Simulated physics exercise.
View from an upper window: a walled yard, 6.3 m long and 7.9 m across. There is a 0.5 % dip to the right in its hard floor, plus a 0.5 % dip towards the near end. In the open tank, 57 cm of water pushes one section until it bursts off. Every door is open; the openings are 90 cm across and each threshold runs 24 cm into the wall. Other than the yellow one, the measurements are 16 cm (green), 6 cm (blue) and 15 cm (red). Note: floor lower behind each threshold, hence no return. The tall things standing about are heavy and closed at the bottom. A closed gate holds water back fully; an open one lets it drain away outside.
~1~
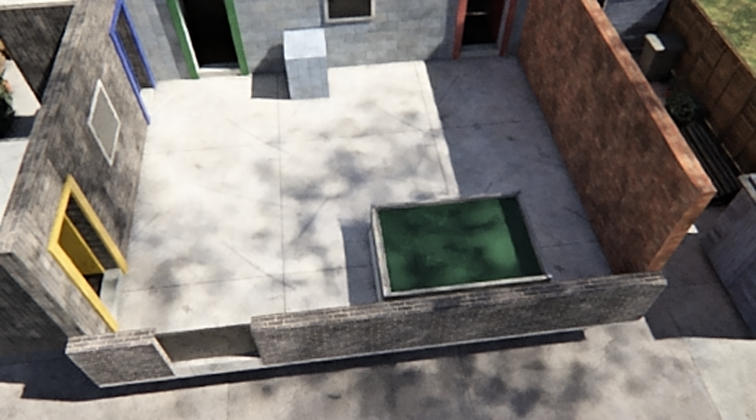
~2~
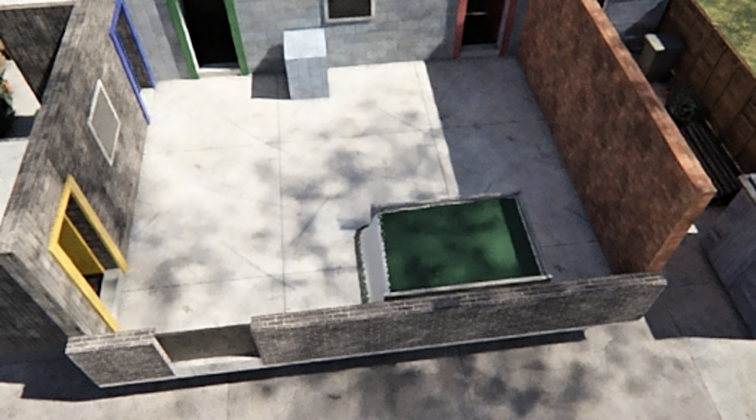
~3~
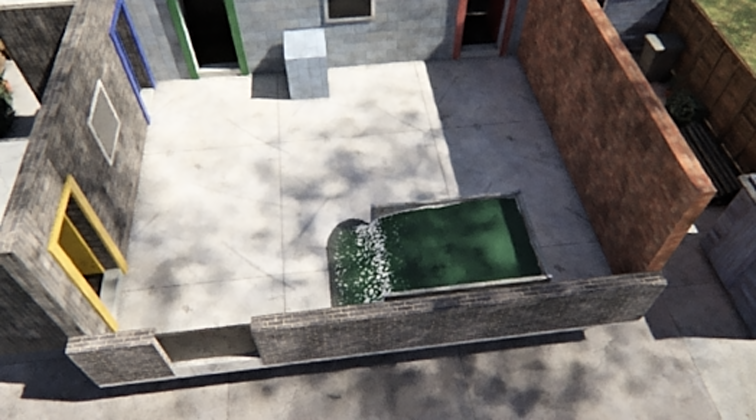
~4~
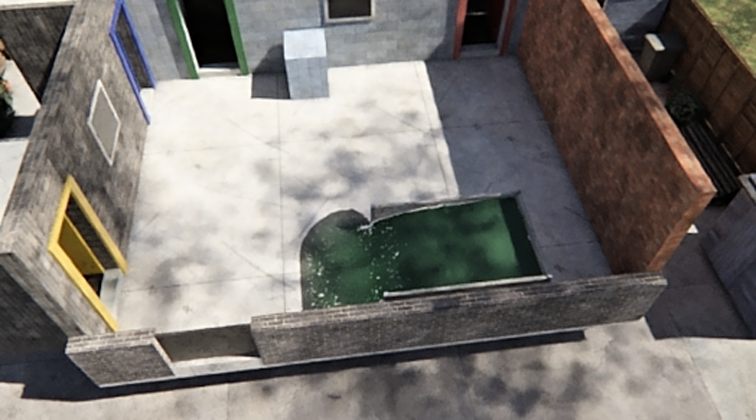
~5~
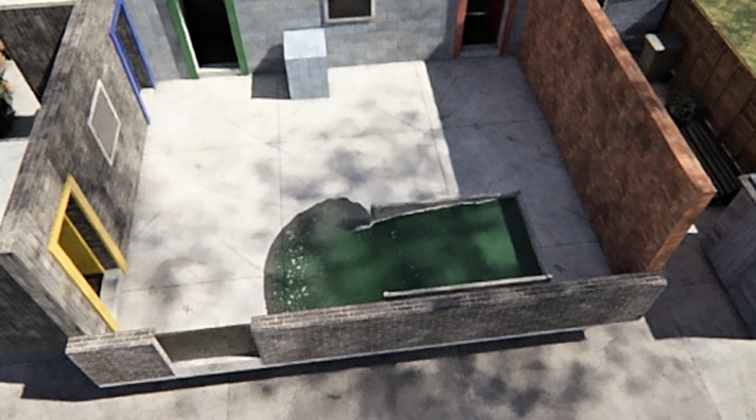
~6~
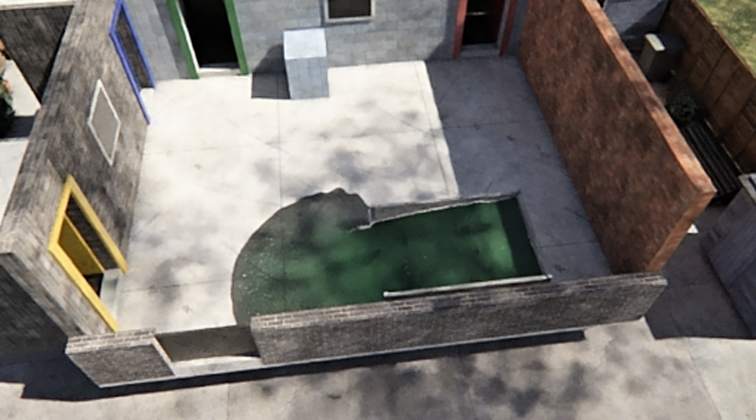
At the start, still green water fills an open tank near the low front wall of a walled yard. The tank's left side opens and water pours out, foaming white at first, then spreads leftward across the pale floor in a widening rounded sheet, with the doorways still dry.
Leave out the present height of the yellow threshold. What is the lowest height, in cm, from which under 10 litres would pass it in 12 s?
27 cm.
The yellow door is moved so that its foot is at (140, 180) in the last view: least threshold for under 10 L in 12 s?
Minimum: About 11.0 cm.
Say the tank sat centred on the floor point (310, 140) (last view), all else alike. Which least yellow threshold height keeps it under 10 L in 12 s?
Near 8.0 cm.
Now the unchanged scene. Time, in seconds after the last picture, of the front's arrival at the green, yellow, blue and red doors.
Arrival times - green: 3.6 s; yellow: 0.6 s; blue: 2.4 s; red: 8.5 s.
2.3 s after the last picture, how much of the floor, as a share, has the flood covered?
About 40 per cent.
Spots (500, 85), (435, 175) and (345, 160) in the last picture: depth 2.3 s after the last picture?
I'd read roughly 0, 0 and 0 cm there.
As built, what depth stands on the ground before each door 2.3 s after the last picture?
Centimetres: Green = 0, yellow = 31, blue = 0, red = 0.
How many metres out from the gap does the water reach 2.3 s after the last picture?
5.8 m.
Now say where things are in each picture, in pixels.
Still water, 57 cm deep, in the open tank at (456, 243); the yellow door at (96, 264) is dry, in the first picture.
The gap is at (381, 263), the front 0.3 m out at a hidden place; the back of the open tank holds 57 cm, in the second picture.
The gap is at (381, 265), the front 0.8 m out at (336, 302); the back of the open tank holds 57 cm, in the third picture.
The front is at a hidden place, 1.2 m from the gap at (381, 265); 2.3 m2 of floor is wet, 57 cm left at the back, in the fourth picture.
Water pours out at (381, 266) and has run 1.8 m, to (271, 299); about 7 cm deep outside, 57 cm at the back, in the fifth picture.
Water pours out at (381, 266) and has run 2.3 m, to (240, 313); about 6 cm deep outside, 56 cm at the back; the yellow door at (96, 264), 4.2 m from the gap, is still 1.9 m from the nearest water, in the sixth picture.
Then, 0.7 s after the last picture water covers 25 % of the floor, deepest (24 cm) near (374, 298); 15 cm at the yellow door, 0 litres in over its 18 cm threshold.
Then, 2.3 s after the last picture water covers 40 % of the floor, deepest (32 cm) near (111, 360); 31 cm at the yellow door, 42 litres in over its 18 cm threshold.
Then, 11.3 s after the last picture water covers 90 % of the floor, deepest (10 cm) near (568, 189); 3 cm at the yellow door, 83 litres in over its 18 cm threshold.
At the yellow door as built, the water peaked near 31 cm, 2.3 s after the last picture.
Run again over the same 12 s with other heights there, 24 litres in over 24 cm, 0 litres over 32.5 cm. The limit of 10 litres is kept from about 27 cm up.
